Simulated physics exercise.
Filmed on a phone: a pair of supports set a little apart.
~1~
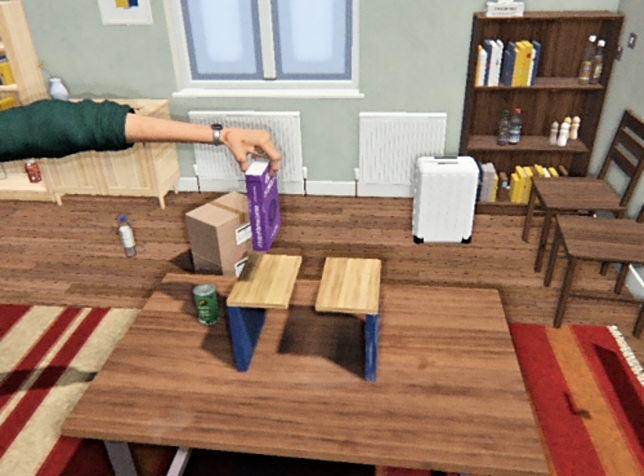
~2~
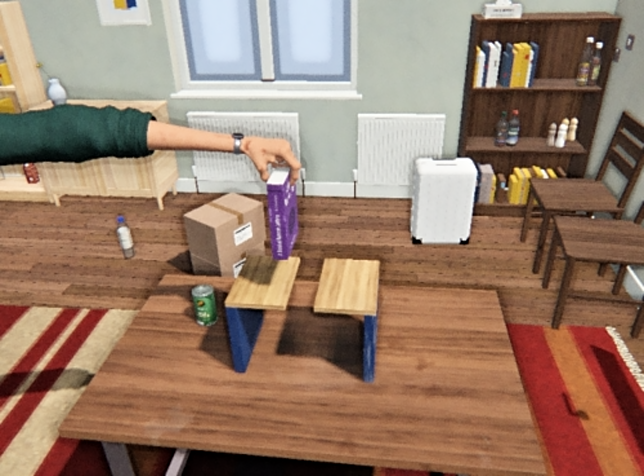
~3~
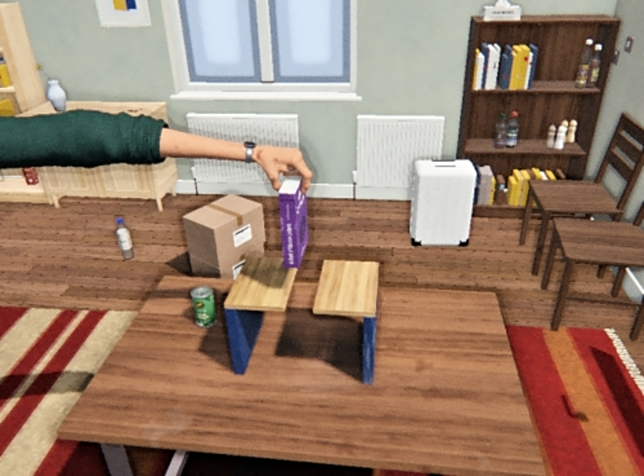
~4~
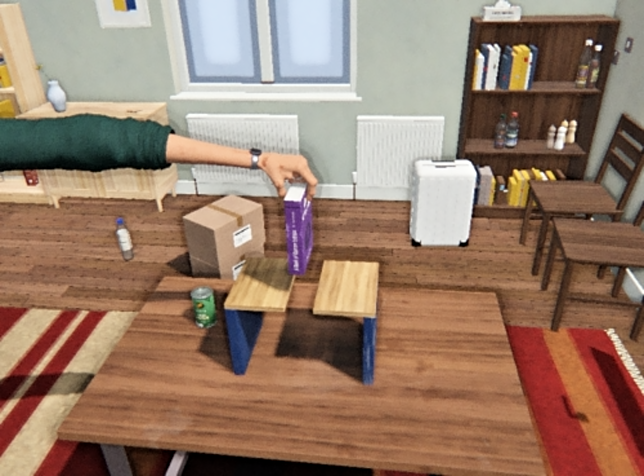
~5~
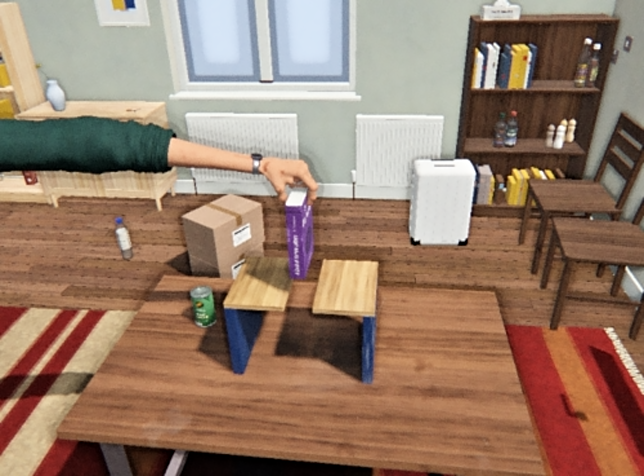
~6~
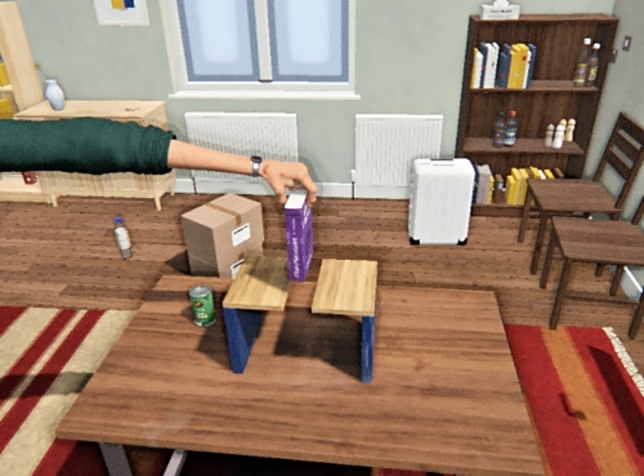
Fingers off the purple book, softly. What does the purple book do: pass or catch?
It reaches the table.
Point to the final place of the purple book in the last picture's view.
At about (305, 322).
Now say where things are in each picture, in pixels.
In the first picture, being brought over the gap; purple book (264, 201); green tin (207, 304).
In the second picture, being brought over the gap; purple book (284, 210); green tin (205, 305).
In the third picture, being brought over the gap; purple book (295, 218); green tin (204, 307).
In the fourth picture, being brought over the gap; purple book (300, 225); green tin (204, 307).
In the fifth picture, being brought over the gap; purple book (301, 229); green tin (204, 307).
In the sixth picture, held still over the gap; purple book (300, 232); green tin (203, 306).
Then, 0.20 s after the last picture, purple book slid a little near (301, 248).
Then, 0.30 s after the last picture, purple book slid about its own width near (303, 293).
Then, 0.40 s after the last picture, purple book slid well along near (304, 315).
Then, 0.50 s after the last picture, purple book slid well along near (305, 318).
At rest, moved from the start, purple book; green tin in place. Seen from the same camera at the end, purple book near (305, 322). The book drops through.
